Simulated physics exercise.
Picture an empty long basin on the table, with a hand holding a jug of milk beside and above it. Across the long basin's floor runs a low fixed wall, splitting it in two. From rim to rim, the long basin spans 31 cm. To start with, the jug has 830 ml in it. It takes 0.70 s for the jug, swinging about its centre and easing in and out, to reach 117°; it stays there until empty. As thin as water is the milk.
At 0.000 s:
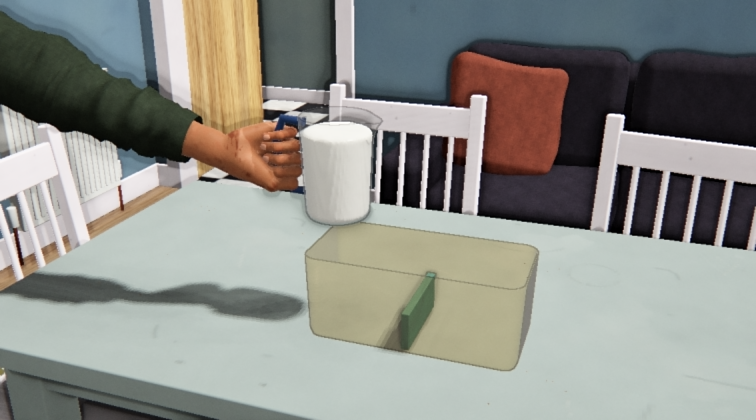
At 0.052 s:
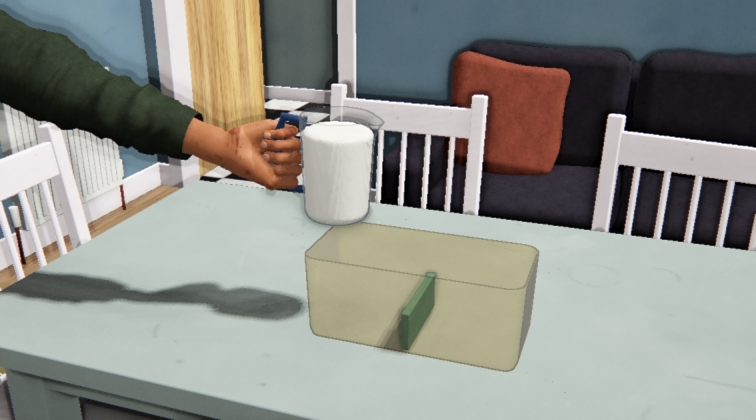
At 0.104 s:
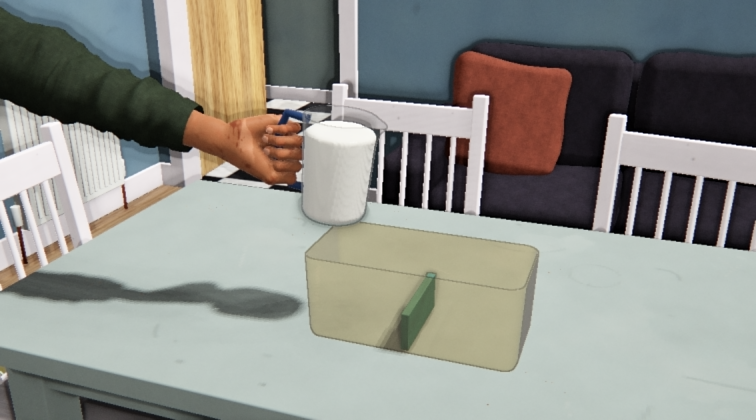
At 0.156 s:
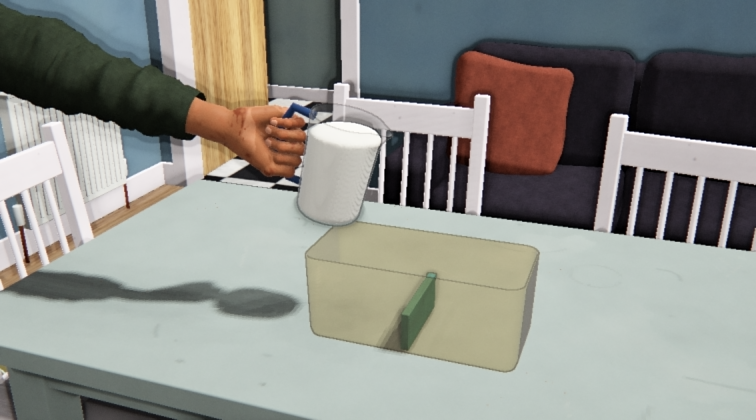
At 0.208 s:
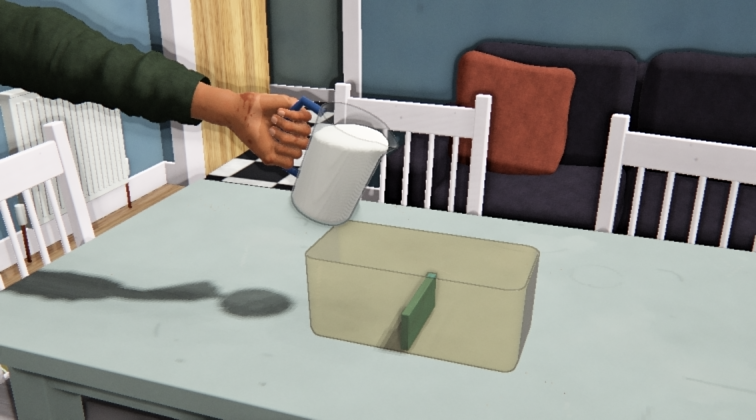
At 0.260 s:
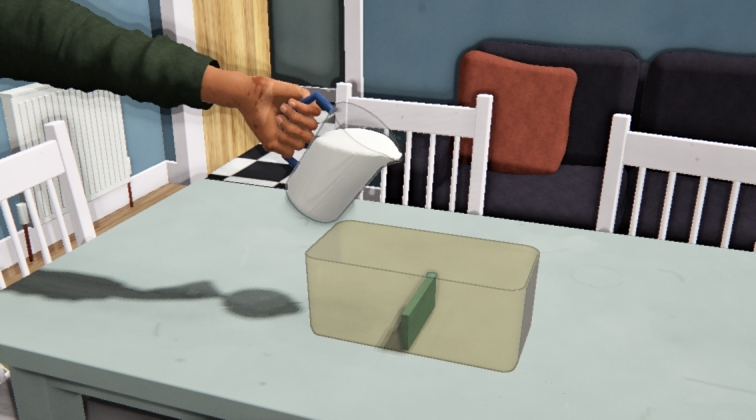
A hand reaching in from the left, its arm in a dark green sleeve, holds a clear jug of white milk by its blue handle and tilts it to the right, slowly, then faster. Below it, a translucent yellowish basin with a small green divider sits on a pale blue-green table. The still view looks slightly down on a room with white chairs and a dark sofa with a rust-red cushion.
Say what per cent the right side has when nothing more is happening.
It has about 48 per cent.
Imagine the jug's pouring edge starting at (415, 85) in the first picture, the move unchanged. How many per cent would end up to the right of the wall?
Result then: Approx. 90 %.
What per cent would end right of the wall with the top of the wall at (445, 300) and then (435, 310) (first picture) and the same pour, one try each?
Respectively 10 and 30 %.
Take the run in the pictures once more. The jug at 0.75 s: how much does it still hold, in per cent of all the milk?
What remains is about 10 percent of it all.
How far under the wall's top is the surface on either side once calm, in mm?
Left about 36 mm, while the right is about 38 mm.
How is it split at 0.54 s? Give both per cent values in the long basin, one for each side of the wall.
About 3 left, 22 right.
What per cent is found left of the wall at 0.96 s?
50 %.
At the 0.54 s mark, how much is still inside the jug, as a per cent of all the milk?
About 58 per cent.
By 0.54 s the tilt is 103° and 58 per cent is still to pour, 3 is left of the wall and 21 right of it.
By 0.75 s the tilt is 117° and 10 per cent is still to pour, 38 is left of the wall and 43 right of it.
By 0.96 s the tilt is 117° and 0 per cent is still to pour, 50 is left of the wall and 48 right of it.
By 1.20 s the tilt is 117° and 0 per cent is still to pour, 51 is left of the wall and 48 right of it.
At rest 51 per cent lies left of the wall, 48 right of it and 1 outside.
